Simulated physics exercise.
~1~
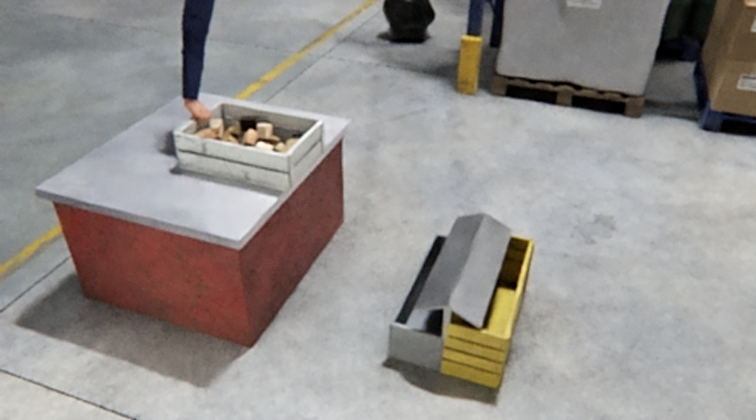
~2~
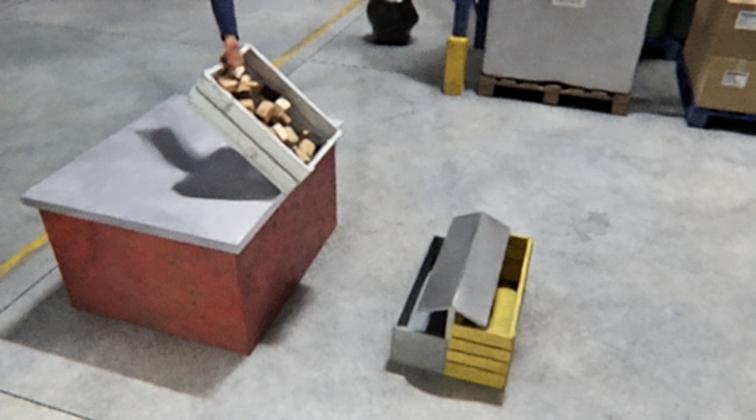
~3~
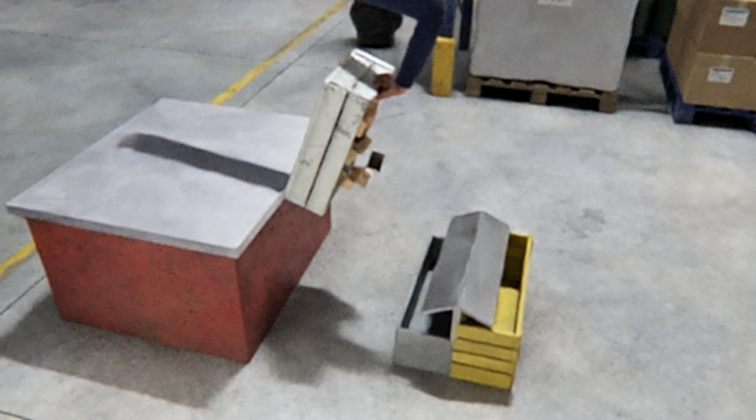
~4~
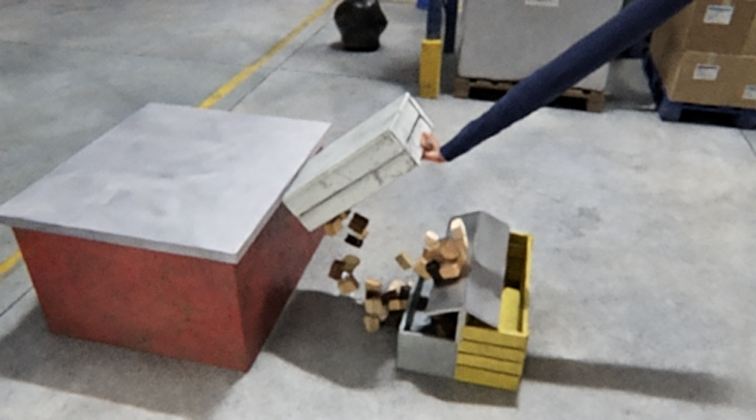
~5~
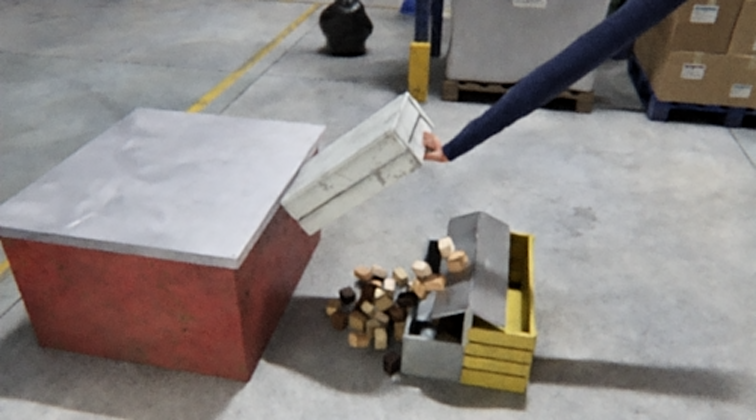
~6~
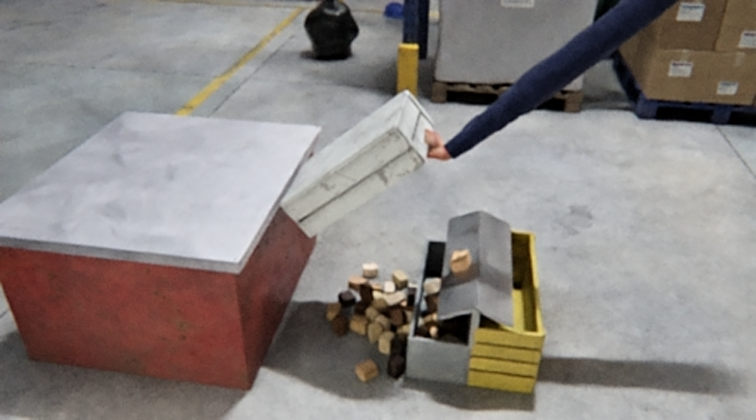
Hand tipping a white crate off a red bench, spilling wooden blocks partly into a grey trough but mostly onto the floor.
